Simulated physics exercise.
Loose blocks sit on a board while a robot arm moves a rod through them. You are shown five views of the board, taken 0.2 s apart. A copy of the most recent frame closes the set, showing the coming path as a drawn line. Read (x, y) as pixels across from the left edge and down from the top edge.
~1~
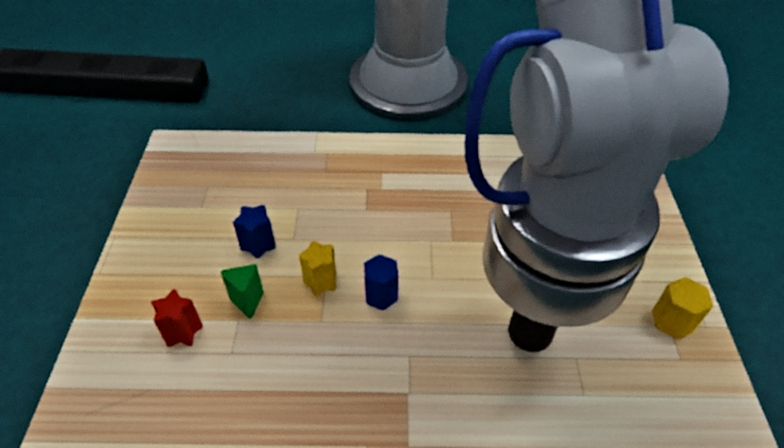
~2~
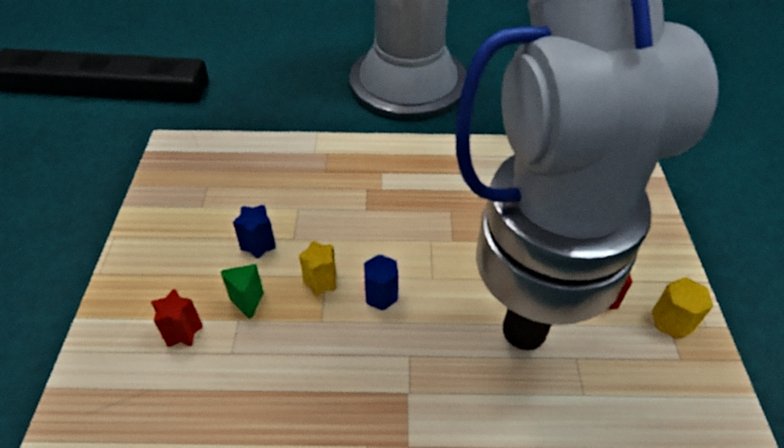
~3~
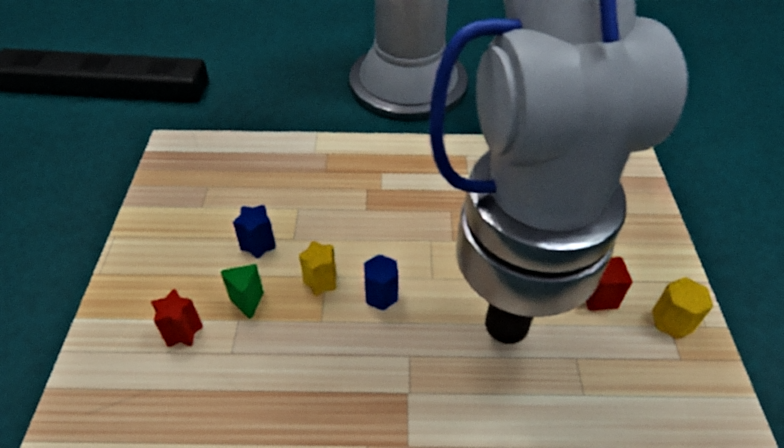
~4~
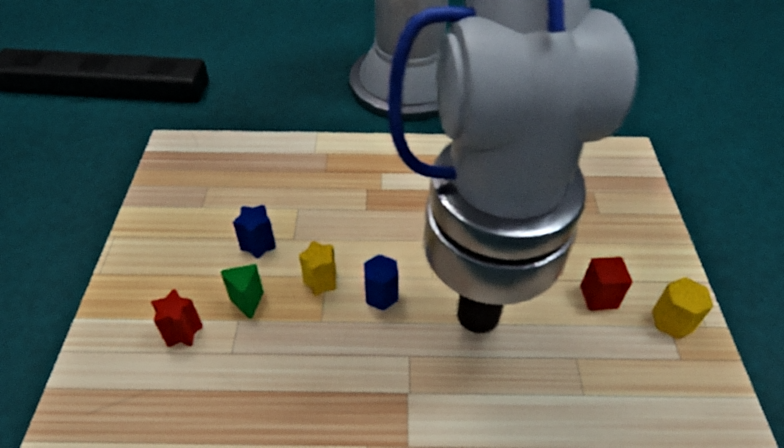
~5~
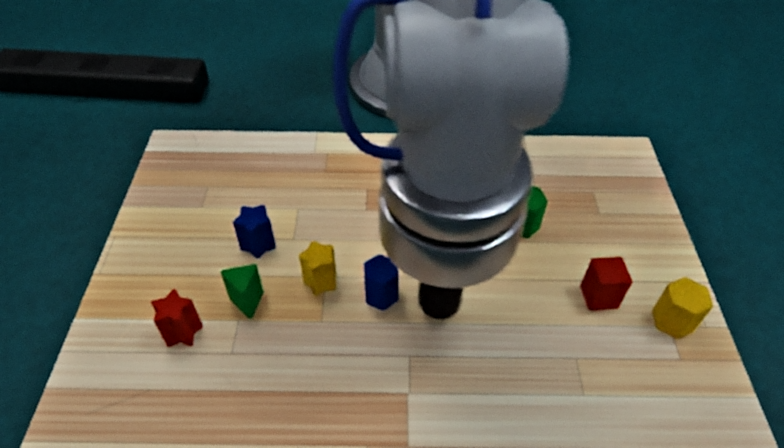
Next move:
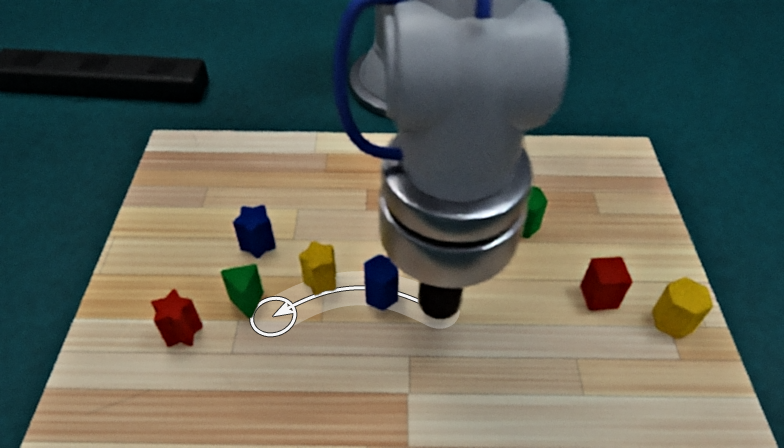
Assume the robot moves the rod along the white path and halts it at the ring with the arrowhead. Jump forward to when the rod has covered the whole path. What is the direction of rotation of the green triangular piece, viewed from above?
From above, it looks like the green triangular piece goes counterclockwise.
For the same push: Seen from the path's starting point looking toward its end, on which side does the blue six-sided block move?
The blue six-sided block goes right.
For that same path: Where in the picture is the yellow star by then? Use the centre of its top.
Close to (245, 237).
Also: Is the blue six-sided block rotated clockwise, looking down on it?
In short: Yes.
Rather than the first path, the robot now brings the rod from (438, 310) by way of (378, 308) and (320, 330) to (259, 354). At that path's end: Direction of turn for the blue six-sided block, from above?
That block twists clockwise.
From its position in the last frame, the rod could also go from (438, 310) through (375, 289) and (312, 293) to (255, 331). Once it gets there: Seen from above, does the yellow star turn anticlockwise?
Answer: No.
The drawn path runs from (438, 310) via (385, 290) and (327, 292), ending at (273, 316).
What follows on the original path. One third of the way, rod at (384, 281); yellow star at (315, 254); blue six-sided block at (346, 258).
Two thirds of the way, rod at (326, 283); yellow star at (265, 240), turned 35° clockwise; blue six-sided block at (289, 254), turned 35° clockwise.
At the end, rod at (271, 307); green triangular piece at (230, 277), turned 35° anticlockwise; blue star at (248, 212), turned 30° clockwise; yellow star at (245, 237), turned 55° clockwise; blue six-sided block at (257, 259), turned 60° clockwise.
